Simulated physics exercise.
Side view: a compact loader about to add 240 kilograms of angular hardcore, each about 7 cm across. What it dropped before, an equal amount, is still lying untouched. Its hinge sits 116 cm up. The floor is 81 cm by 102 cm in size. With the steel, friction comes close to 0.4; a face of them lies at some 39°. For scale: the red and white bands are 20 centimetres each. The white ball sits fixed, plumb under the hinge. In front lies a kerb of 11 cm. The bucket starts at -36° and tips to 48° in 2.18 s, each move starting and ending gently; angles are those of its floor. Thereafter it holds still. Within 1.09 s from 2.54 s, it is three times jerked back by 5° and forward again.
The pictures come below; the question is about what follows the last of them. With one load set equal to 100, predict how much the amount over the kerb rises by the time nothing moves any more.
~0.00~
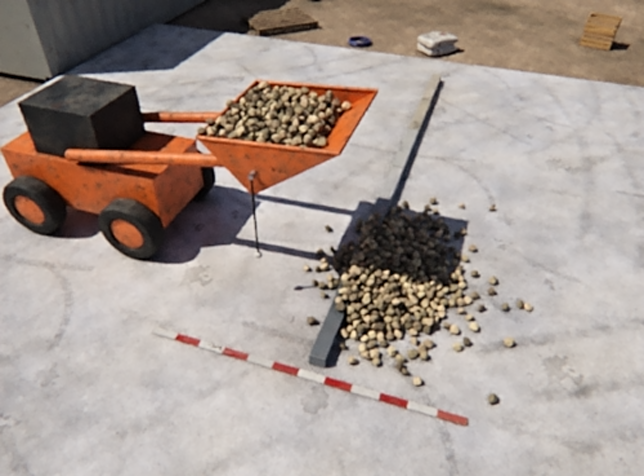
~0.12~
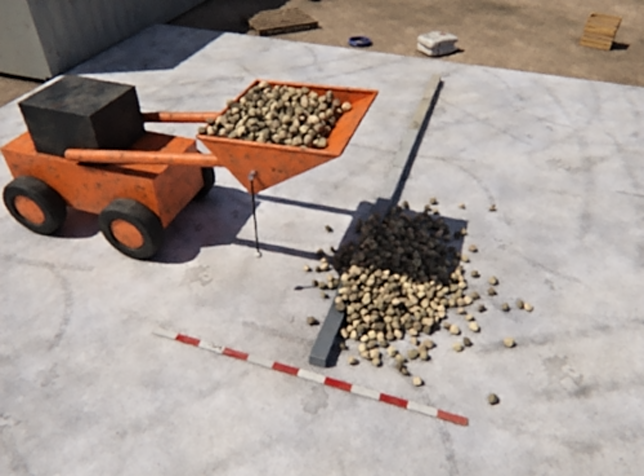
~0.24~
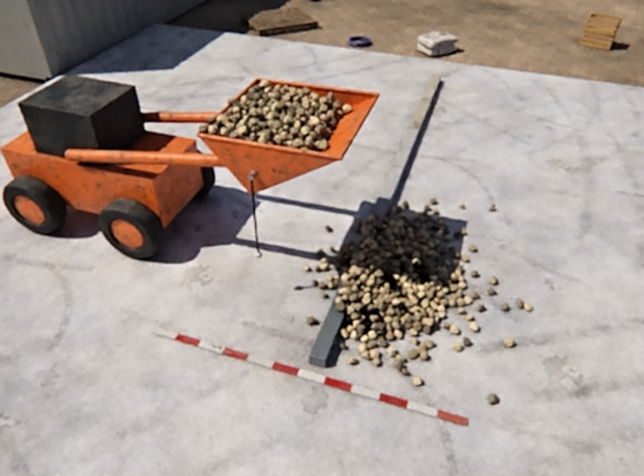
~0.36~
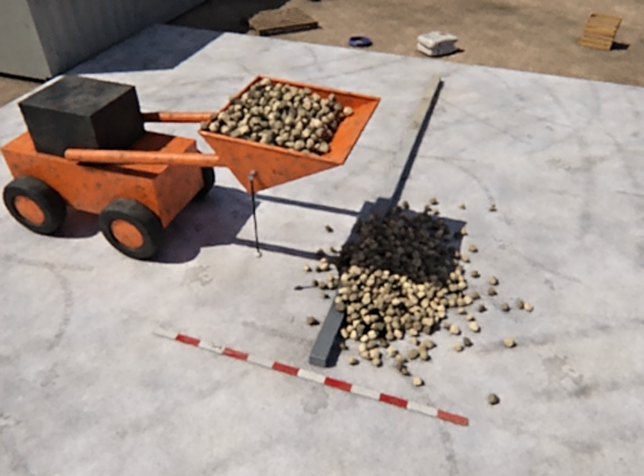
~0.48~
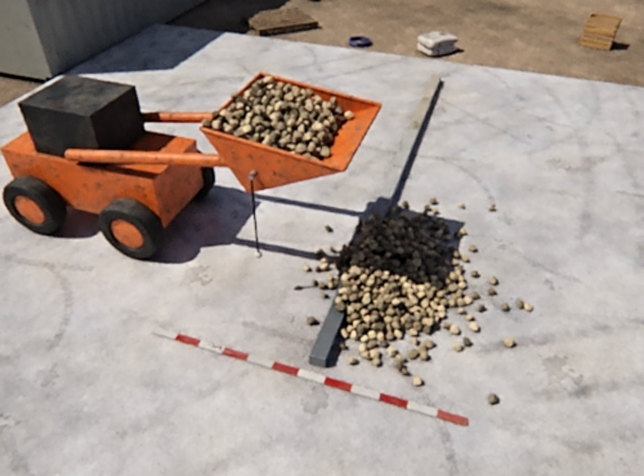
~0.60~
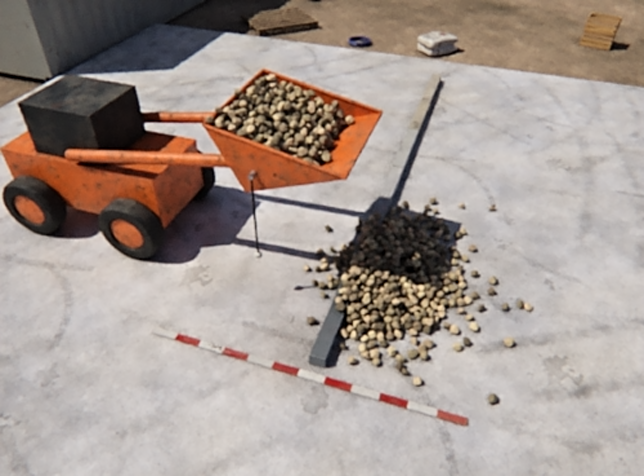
It rises by roughly 29 percent.
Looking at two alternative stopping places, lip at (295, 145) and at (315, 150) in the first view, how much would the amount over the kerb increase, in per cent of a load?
About 0 and 5 per cent.
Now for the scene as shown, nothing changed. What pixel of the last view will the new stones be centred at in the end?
Near (345, 258).
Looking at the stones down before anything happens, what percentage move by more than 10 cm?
Close to 0 in a hundred of them.
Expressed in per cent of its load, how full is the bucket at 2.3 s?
About 0 percent is still in there.
After 1.6 s the floor is at 35°; in per cent of one load, 96 in the bucket, 15 on this side of the kerb, 88 over the kerb; the foremost stones are at (503, 315).
After 2.3 s the floor is at 48°; in per cent of one load, 2 in the bucket, 83 on this side of the kerb, 114 over the kerb; the foremost stones are at (503, 315).
After 4.1 s the floor is at 48°; in per cent of one load, 0 in the bucket, 82 on this side of the kerb, 118 over the kerb; the foremost stones are at (502, 318).
After 6.5 s the floor is at 48°; in per cent of one load, 0 in the bucket, 82 on this side of the kerb, 118 over the kerb; the foremost stones are at (502, 318). Net gain over the kerb, 29.
